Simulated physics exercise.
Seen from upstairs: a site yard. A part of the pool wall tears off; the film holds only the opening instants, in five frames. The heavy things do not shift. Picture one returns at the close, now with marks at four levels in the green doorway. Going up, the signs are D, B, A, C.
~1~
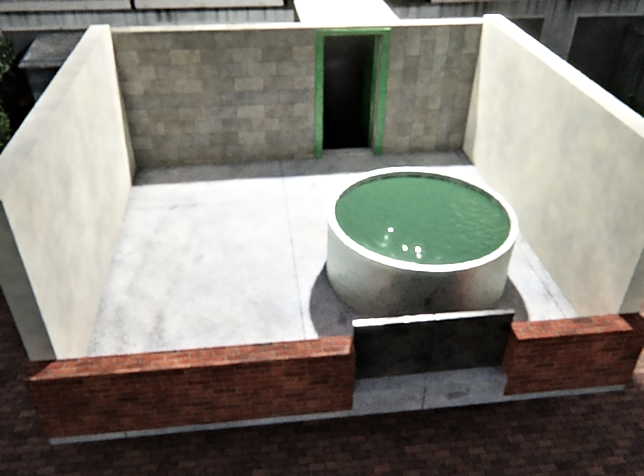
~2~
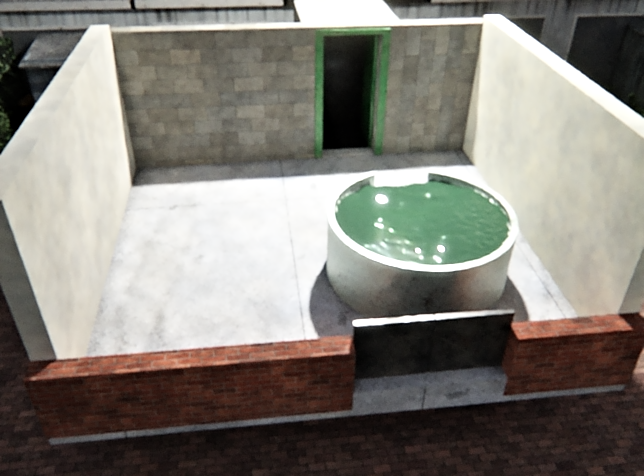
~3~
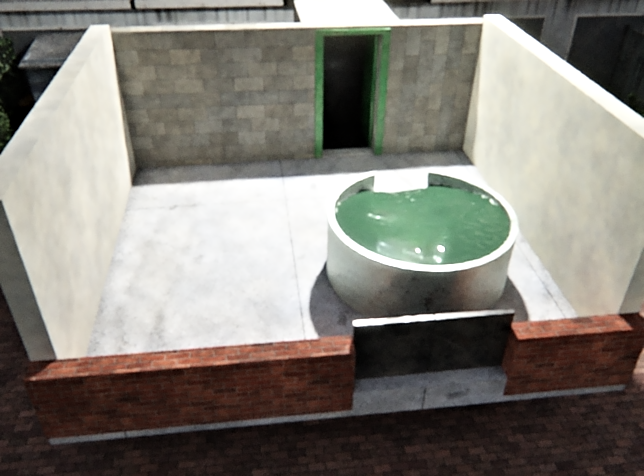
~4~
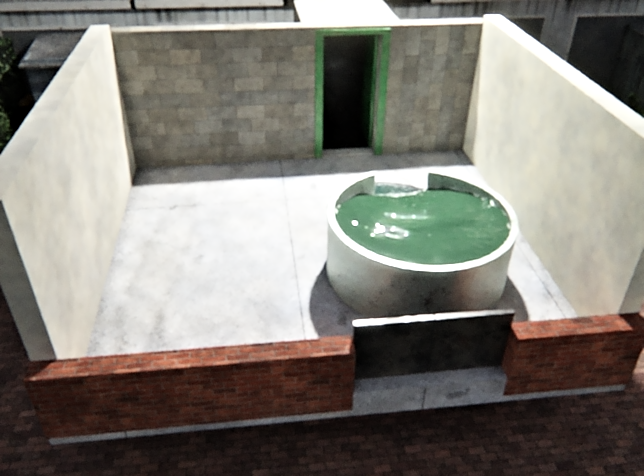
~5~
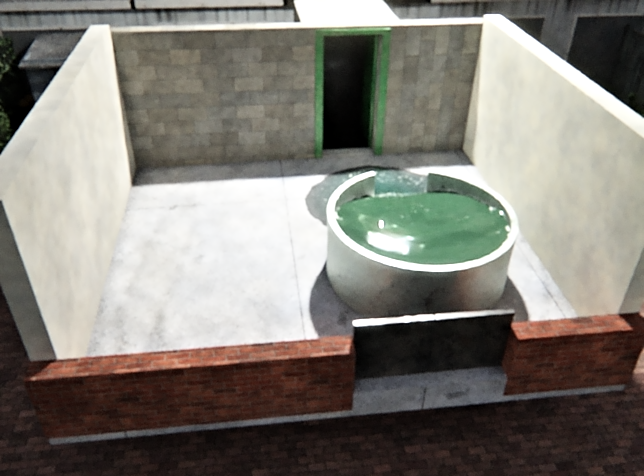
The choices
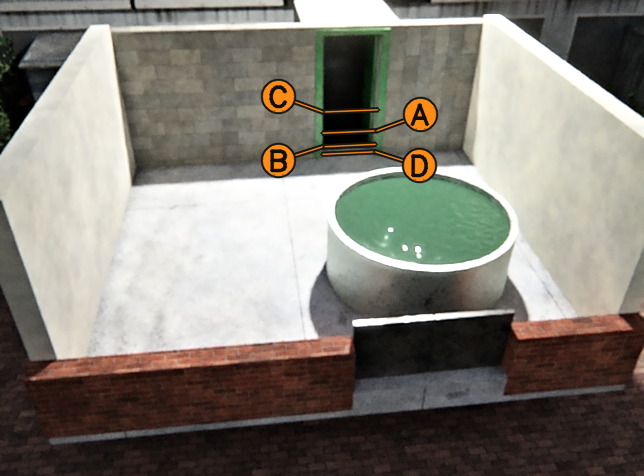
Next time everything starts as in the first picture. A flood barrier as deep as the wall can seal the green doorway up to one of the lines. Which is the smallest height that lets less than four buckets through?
Take A.
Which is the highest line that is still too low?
Line B.
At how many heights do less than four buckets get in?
Two of them.
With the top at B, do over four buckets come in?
Yes.
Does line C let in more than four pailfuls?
No, not at all.
On the marked copy, A at (349, 132); B at (349, 145); C at (350, 110); D at (348, 153); from the bottom up D, B, A, C.
If A is chosen, nothing gets over.
If B is chosen, about 11 bucketfuls get in.
If C is chosen, nothing gets over.
If D is chosen, dozens of bucketfuls pour in.
